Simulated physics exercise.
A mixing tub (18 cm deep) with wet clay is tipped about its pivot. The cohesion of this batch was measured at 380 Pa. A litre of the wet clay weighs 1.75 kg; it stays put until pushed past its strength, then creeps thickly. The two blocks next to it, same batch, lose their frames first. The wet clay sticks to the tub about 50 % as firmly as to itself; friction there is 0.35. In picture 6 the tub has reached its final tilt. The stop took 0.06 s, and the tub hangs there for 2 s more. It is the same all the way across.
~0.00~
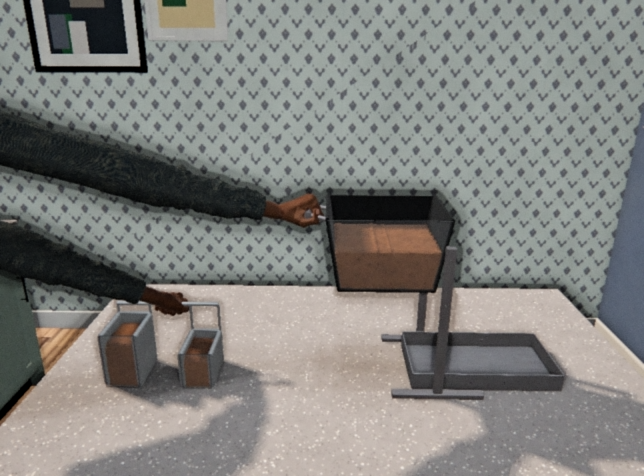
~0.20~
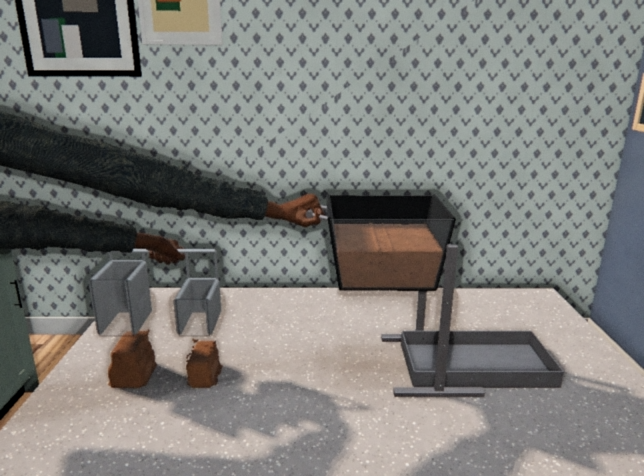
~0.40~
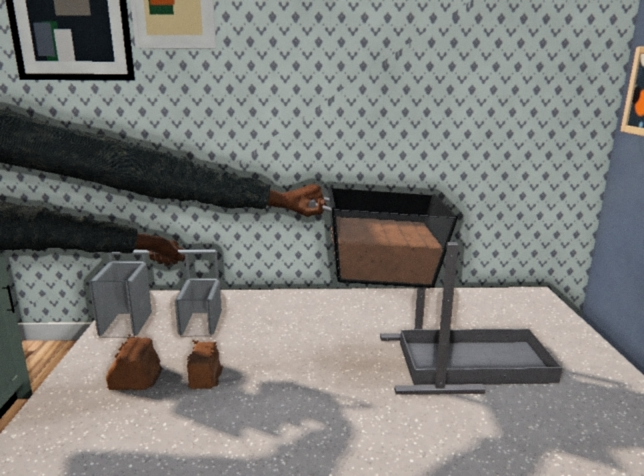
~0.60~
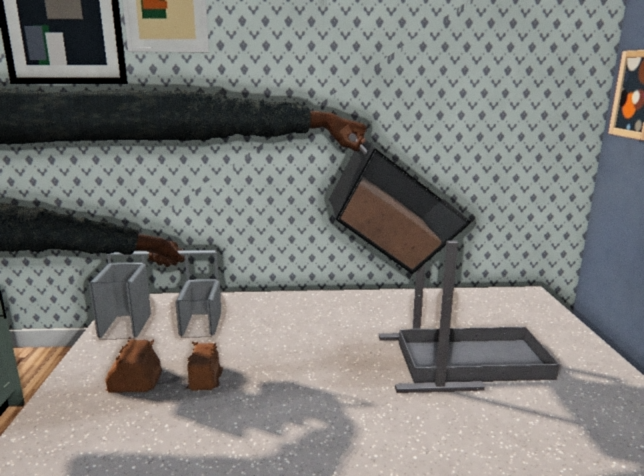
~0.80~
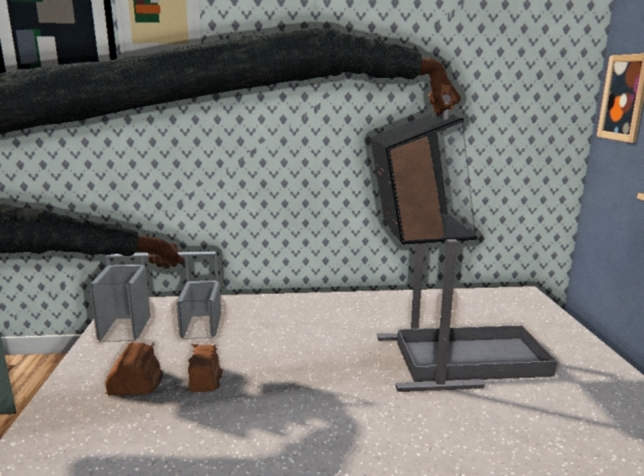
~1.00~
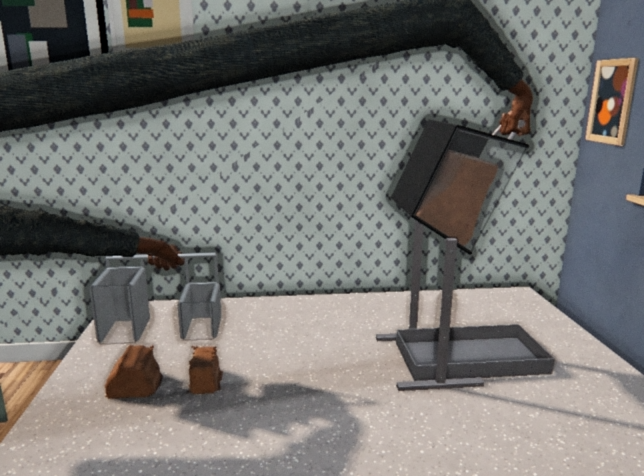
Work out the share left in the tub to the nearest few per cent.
It comes to some 0 %.
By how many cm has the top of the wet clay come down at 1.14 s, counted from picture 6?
Some 15 cm.
After 1.14 s, the tub is at 114 degrees and holds 27 %.
After 1.31 s, the tub is at 114 degrees and holds 0 %.
After 1.48 s, the tub is at 114 degrees and holds 0 %.
After 1.65 s, the tub is at 114 degrees and holds 0 %.
After 3.00 s, the tub is at 114 degrees and holds 0 %.
